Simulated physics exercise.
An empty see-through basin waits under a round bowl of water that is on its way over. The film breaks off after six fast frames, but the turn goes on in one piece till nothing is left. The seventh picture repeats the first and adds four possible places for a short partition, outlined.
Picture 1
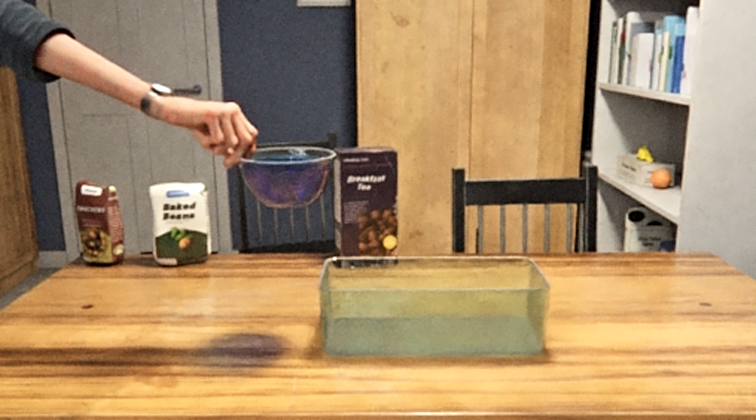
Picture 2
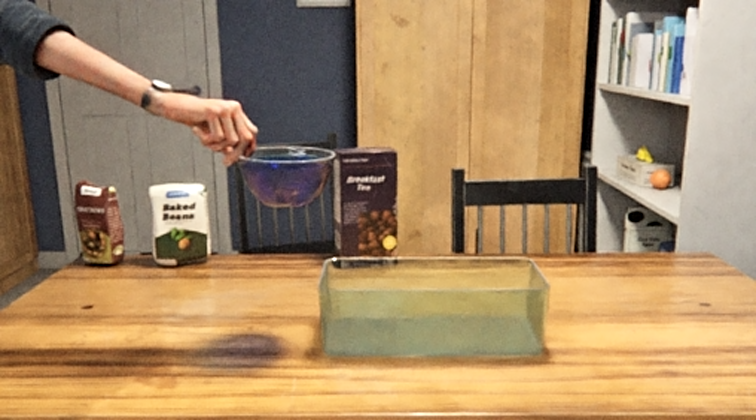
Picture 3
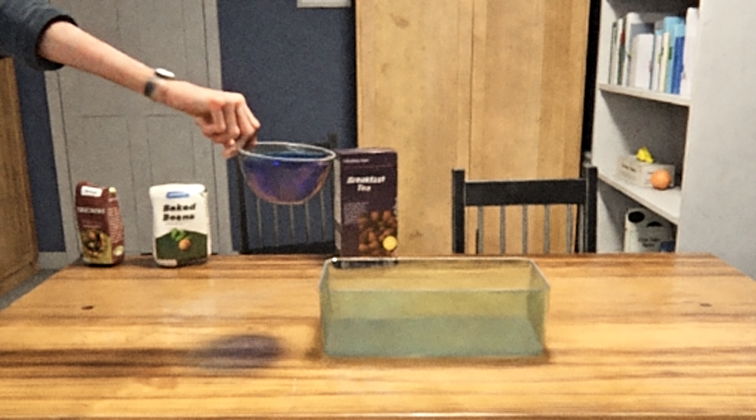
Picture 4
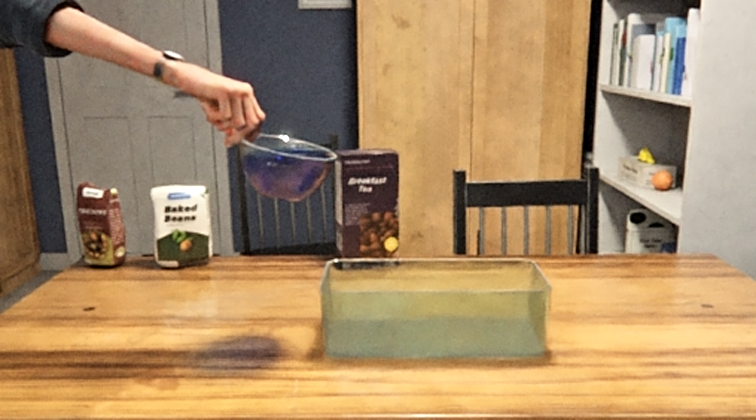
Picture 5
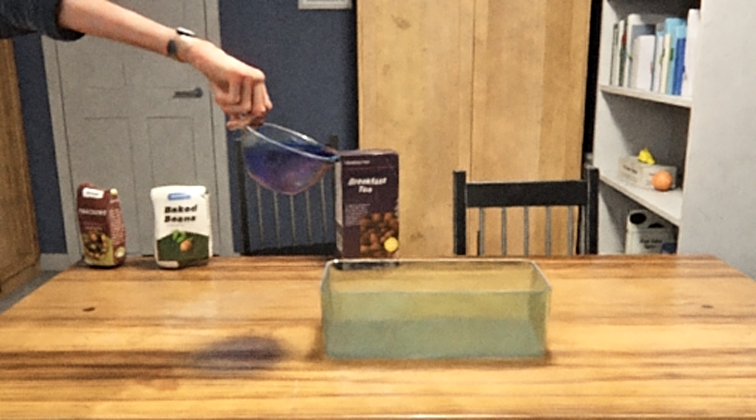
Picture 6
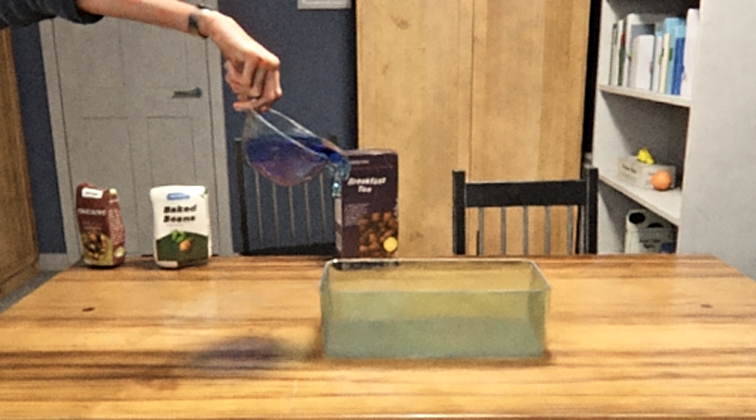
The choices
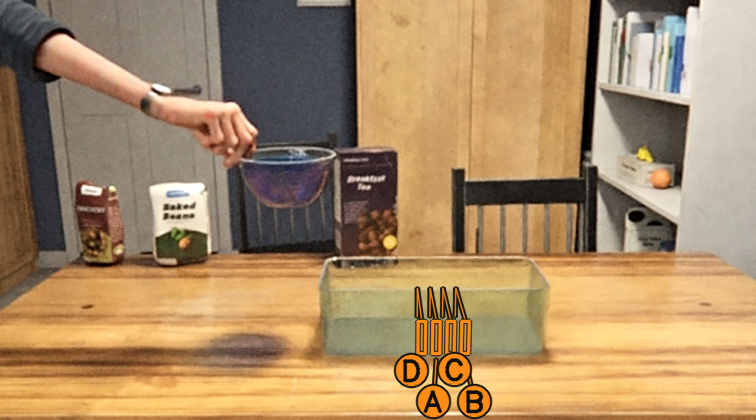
A hand tilts a round glass bowl rightward until bluish water pours over its lip.
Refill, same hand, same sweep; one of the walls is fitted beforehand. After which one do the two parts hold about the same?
Choose D.
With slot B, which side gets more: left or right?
The left side.
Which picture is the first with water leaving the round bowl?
In picture 5.
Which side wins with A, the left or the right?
The left side.
On the marked copy, A at (436, 359); B at (465, 359); C at (450, 359); D at (421, 359).
Choosing A, about 88 % ends left of the wall and 9 % right of it; 3 % is lost outside.
Choosing B, about 91 % ends left of the wall and 7 % right of it.
Choosing C, about 94 % ends left of the wall and 4 % right of it.
Choosing D, about 49 % ends left of the wall and 48 % right of it; 3 % is lost outside.
